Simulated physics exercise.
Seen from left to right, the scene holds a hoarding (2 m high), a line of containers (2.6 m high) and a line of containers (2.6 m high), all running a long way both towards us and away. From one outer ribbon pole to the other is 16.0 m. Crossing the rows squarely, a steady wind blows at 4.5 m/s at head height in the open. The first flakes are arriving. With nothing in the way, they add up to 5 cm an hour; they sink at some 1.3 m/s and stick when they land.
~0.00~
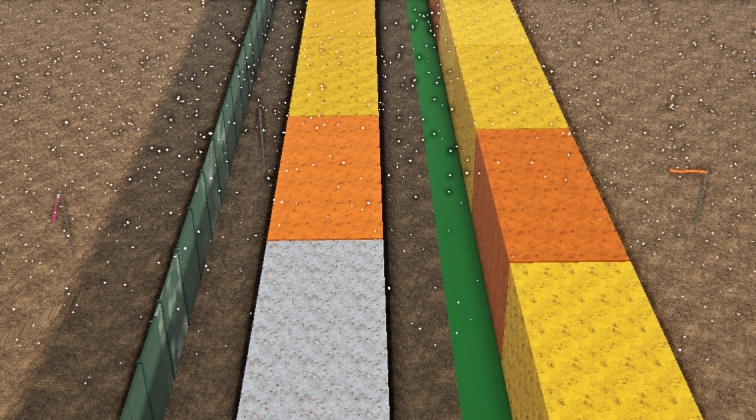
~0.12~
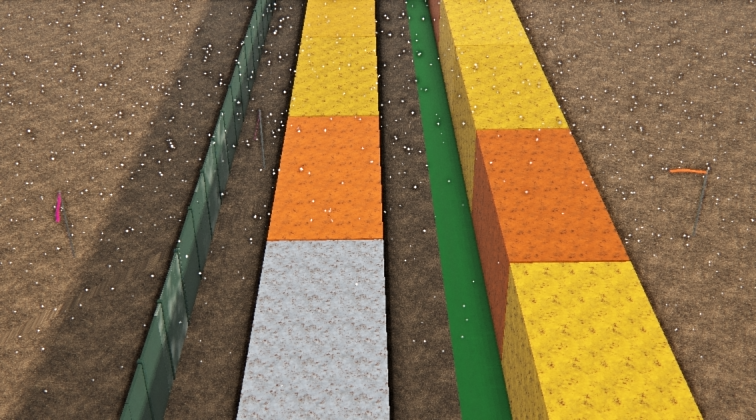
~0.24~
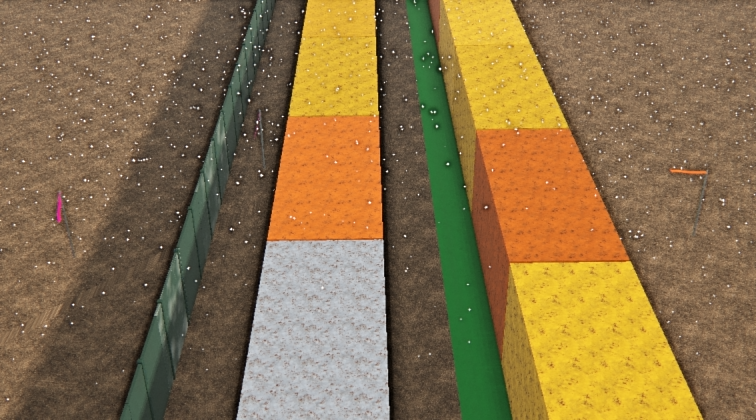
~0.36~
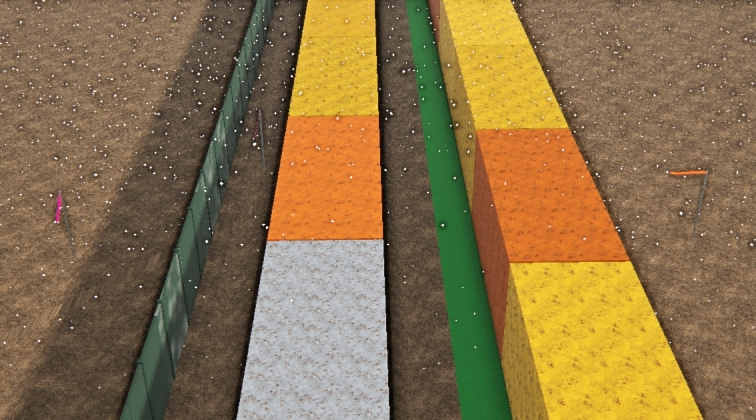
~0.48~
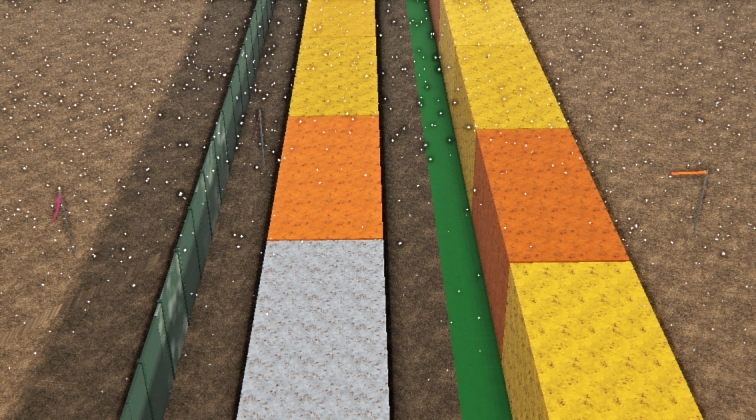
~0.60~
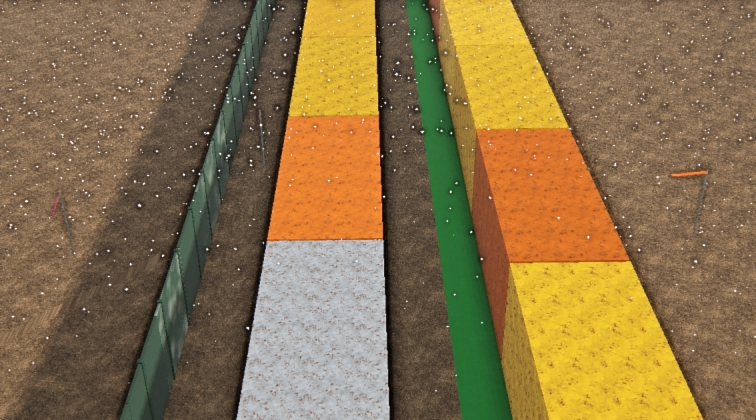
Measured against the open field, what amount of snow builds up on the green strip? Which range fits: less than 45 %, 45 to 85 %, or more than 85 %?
That spot gets not even 45 % of the open amount.
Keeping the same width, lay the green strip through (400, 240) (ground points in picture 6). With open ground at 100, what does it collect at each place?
Estimate: Near 60 %.
In 10 minutes the green strip collects 3 mm against 8 mm in the open.
In 30 minutes the green strip collects 8 mm against 25 mm in the open.
In 60 minutes the green strip collects 15 mm against 50 mm in the open, so the green strip has 30 % of the open amount; the left half of it has 34 %, the right half 26 %.
